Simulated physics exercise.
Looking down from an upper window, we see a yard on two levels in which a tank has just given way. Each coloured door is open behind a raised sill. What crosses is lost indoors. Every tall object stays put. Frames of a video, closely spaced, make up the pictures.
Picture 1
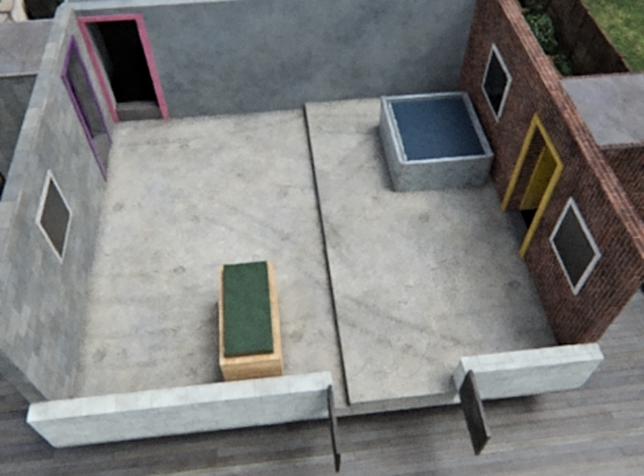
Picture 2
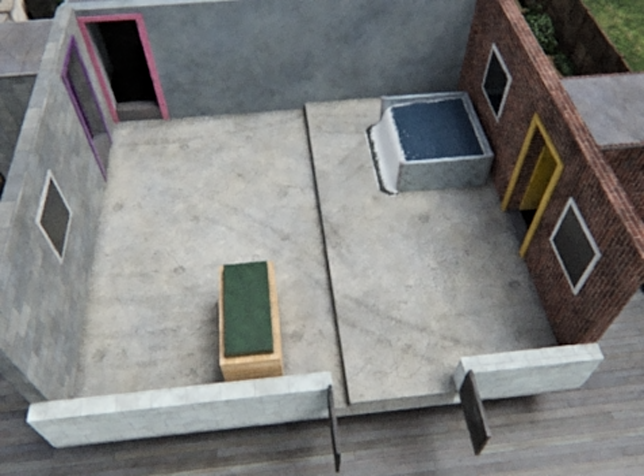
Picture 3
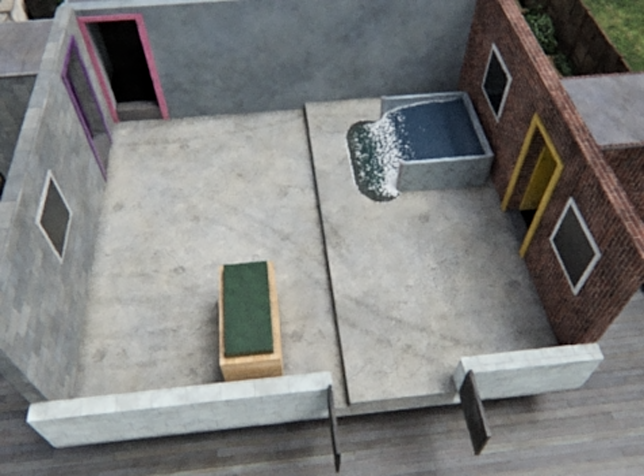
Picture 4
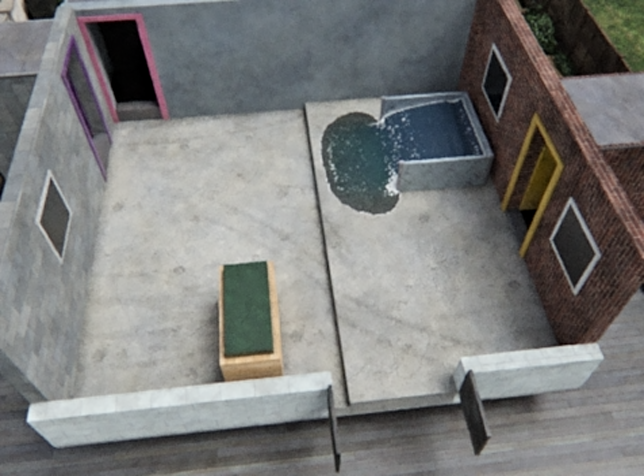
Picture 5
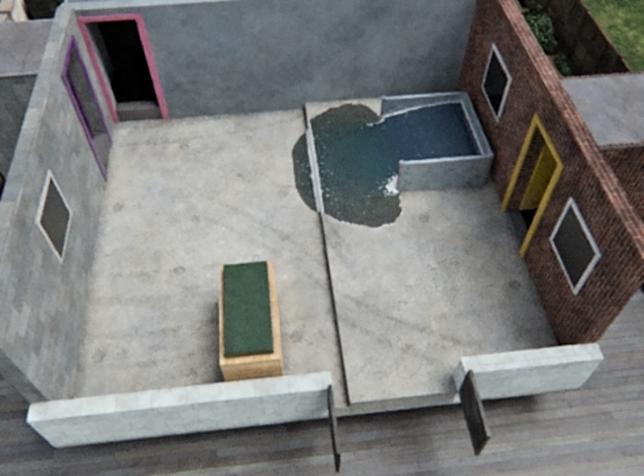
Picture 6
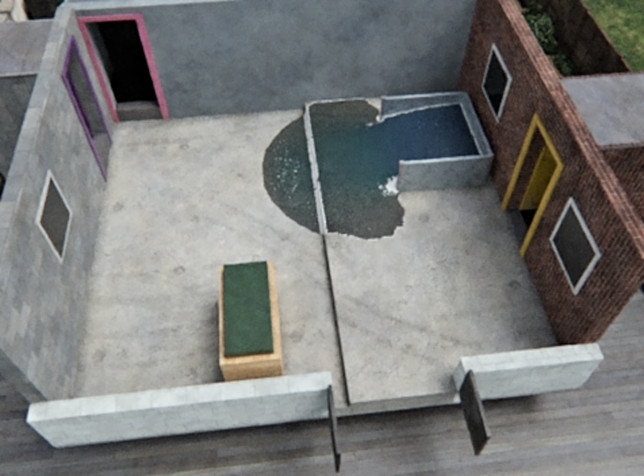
Water bursting from the left side of an open tank, spreading across the raised paving and over the step onto the lower level.
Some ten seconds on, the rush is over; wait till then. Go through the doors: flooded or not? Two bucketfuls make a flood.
As I see it, yellow door: Never surpasses it, purple door: Never surpasses it, pink door: Never surpasses it.
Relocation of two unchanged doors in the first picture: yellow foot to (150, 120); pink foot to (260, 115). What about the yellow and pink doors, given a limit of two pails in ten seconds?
As I read it, the yellow door overshoots, and the pink door falls short.
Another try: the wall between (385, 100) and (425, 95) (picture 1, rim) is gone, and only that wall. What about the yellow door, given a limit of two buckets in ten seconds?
Result for the yellow door: It lets in too little.
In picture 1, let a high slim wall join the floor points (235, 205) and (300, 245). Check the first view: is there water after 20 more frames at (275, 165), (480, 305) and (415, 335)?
Taking them in order, I'd say soaked, parched and parched.
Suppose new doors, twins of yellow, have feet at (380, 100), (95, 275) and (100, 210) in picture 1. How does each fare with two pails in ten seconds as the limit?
The first misses the line, the next clears the line, the last clears the line.
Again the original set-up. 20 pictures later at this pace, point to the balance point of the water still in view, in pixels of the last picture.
Close to (226, 188).
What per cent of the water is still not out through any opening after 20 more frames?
My figure is close to 100 percent.
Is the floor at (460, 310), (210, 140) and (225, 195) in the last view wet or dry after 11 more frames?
First spot not wet, second soaked, third soaked.
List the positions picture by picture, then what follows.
Still water in the open tank at (435, 129), in the first frame.
The front is at (396, 193), out from the gap at (391, 150), in the second frame.
The front is at (366, 123), out from the gap at (391, 151), in the third frame.
The front is at (359, 207), out from the gap at (391, 152), in the fourth frame.
The front is at (297, 150), out from the gap at (391, 152), in the fifth frame.
The front is at (270, 186), out from the gap at (391, 152), in the sixth frame.
A moment on, water covers 35 % of the floor; the yellow door not reached, the purple door not reached, the pink door not reached.
Next, water covers 55 % of the floor; the yellow door not reached, the purple door wet at the sill, nothing in, the pink door wet at the sill, nothing in.
Then, water covers 60 % of the floor; the yellow door not reached, the purple door wet at the sill, nothing in, the pink door wet at the sill, nothing in.
Later, water covers 65 % of the floor; the yellow door not reached, the purple door wet at the sill, nothing in, the pink door wet at the sill, nothing in.
In the end, water covers 60 % of the floor; the yellow door not reached, the purple door wet at the sill, nothing in, the pink door wet at the sill, nothing in.
